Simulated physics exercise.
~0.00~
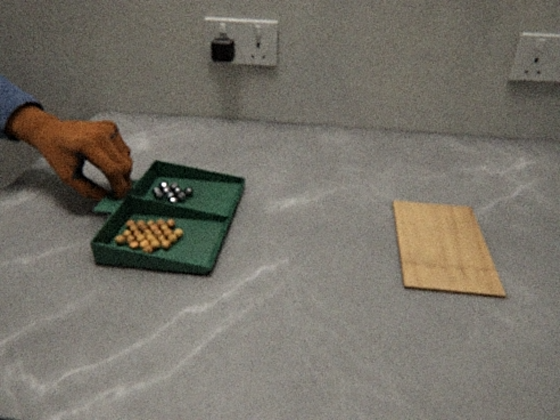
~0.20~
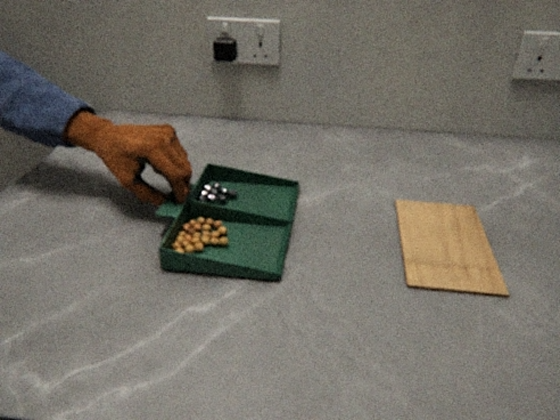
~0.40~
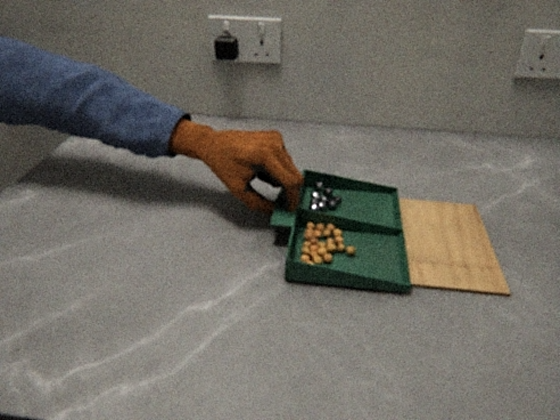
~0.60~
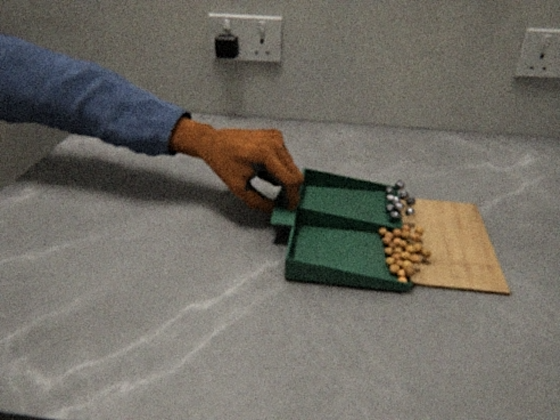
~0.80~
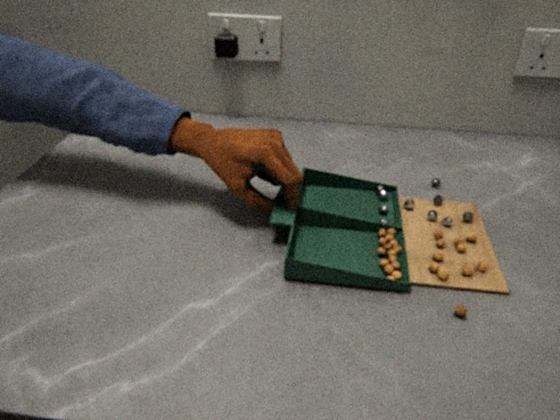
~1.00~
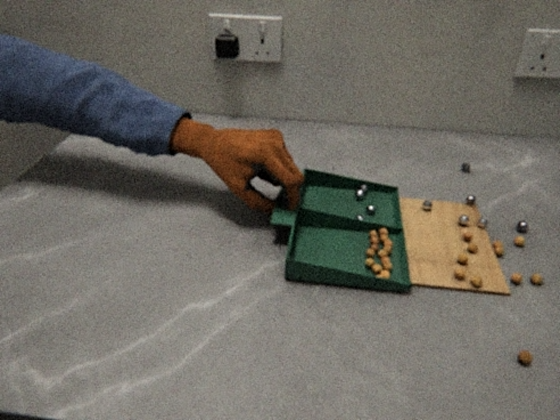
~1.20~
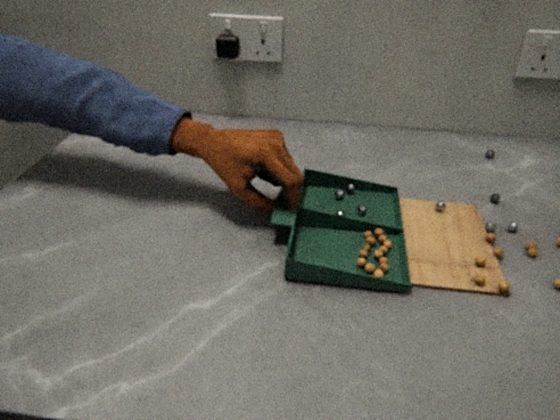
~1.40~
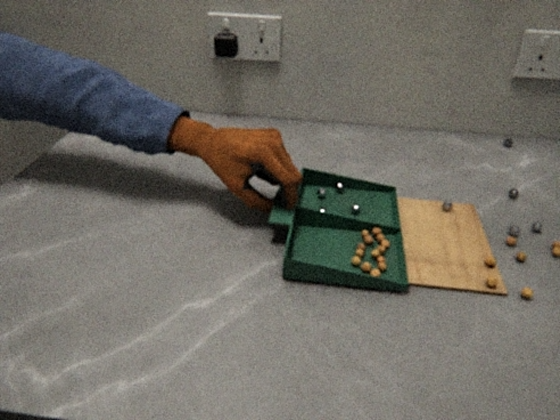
The video shows a hand sliding a divided green tray of wooden and metallic beads rightward across a grey counter until it stops at a flat board. Beads surge forward and many spill over the front edge, scattering across the board and counter, while others remain in both compartments.
